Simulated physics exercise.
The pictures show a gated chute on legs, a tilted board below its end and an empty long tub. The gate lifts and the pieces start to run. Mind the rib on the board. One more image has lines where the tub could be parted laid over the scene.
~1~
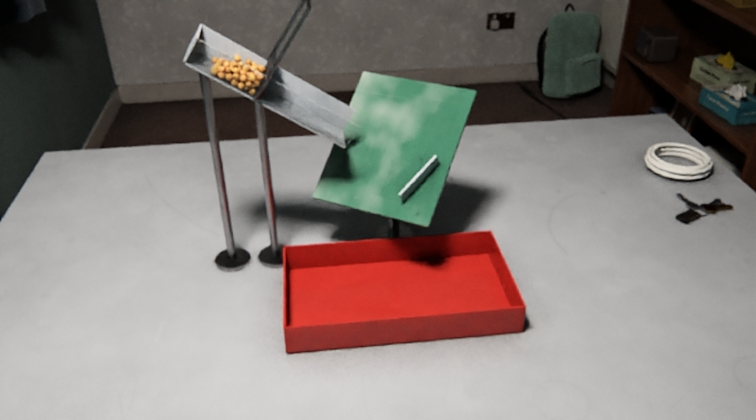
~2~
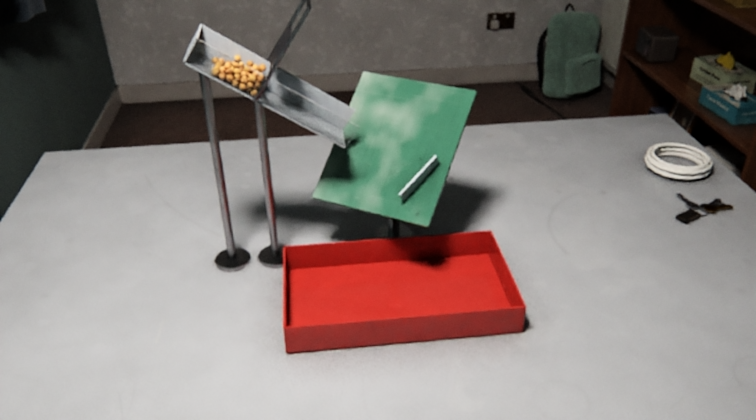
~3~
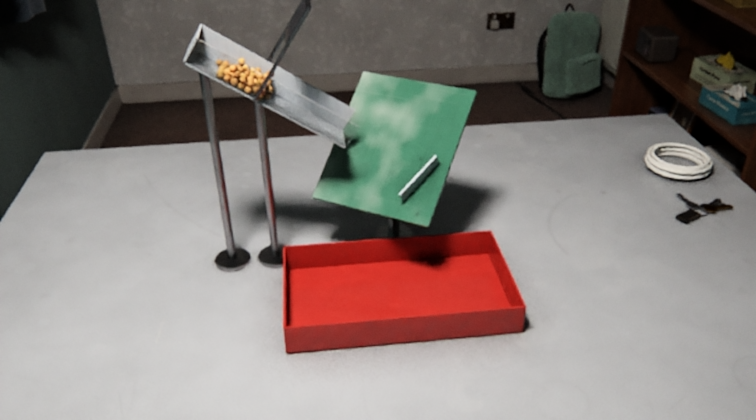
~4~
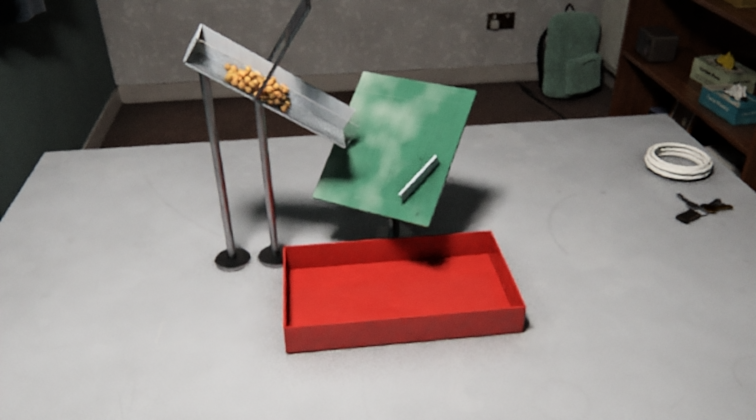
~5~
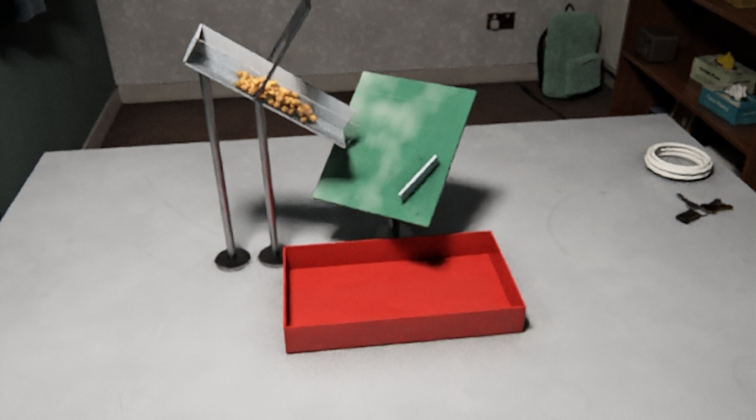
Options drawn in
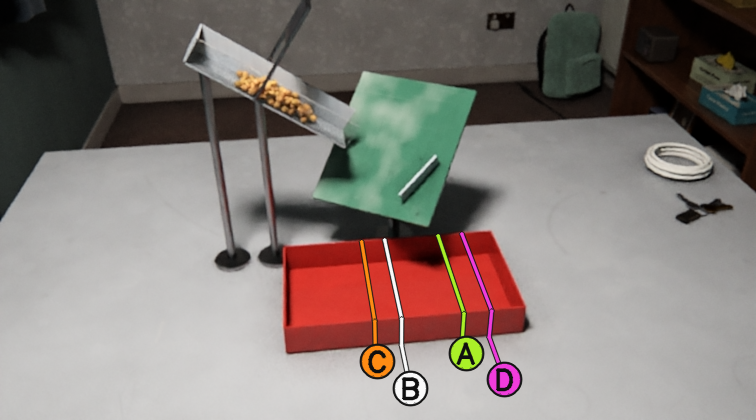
In a dim room with a backpack by the far wall and shelves at the right, a pale grey tabletop is seen from slightly above. A grey chute on two legs holds round orange-tan beads at the left, beside a tilted green board with a pale rib, behind an empty red tub. The gate lifts and the beads slide down the chute rightward, stretching out, while the camera stays still.
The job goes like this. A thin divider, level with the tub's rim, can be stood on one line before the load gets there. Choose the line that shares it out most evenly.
Line C does it best.
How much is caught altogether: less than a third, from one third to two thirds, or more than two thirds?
More than two thirds.
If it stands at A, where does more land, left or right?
More lands on the left.
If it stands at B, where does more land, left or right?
Left.
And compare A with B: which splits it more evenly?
That would be B.
On the marked copy, line A crosses the front rim at (463, 312); line B crosses the front rim at (401, 317); line C crosses the front rim at (374, 320); line D crosses the front rim at (491, 309).
With A, of what is caught, almost all on the left of the divider, just a few on the right.
With B, of what is caught, the larger part on the left of the divider, about a tenth on the right.
With C, of what is caught, roughly half on the left of the divider, roughly half on the right.
With D, of what is caught, almost all on the left of the divider, just a few on the right.
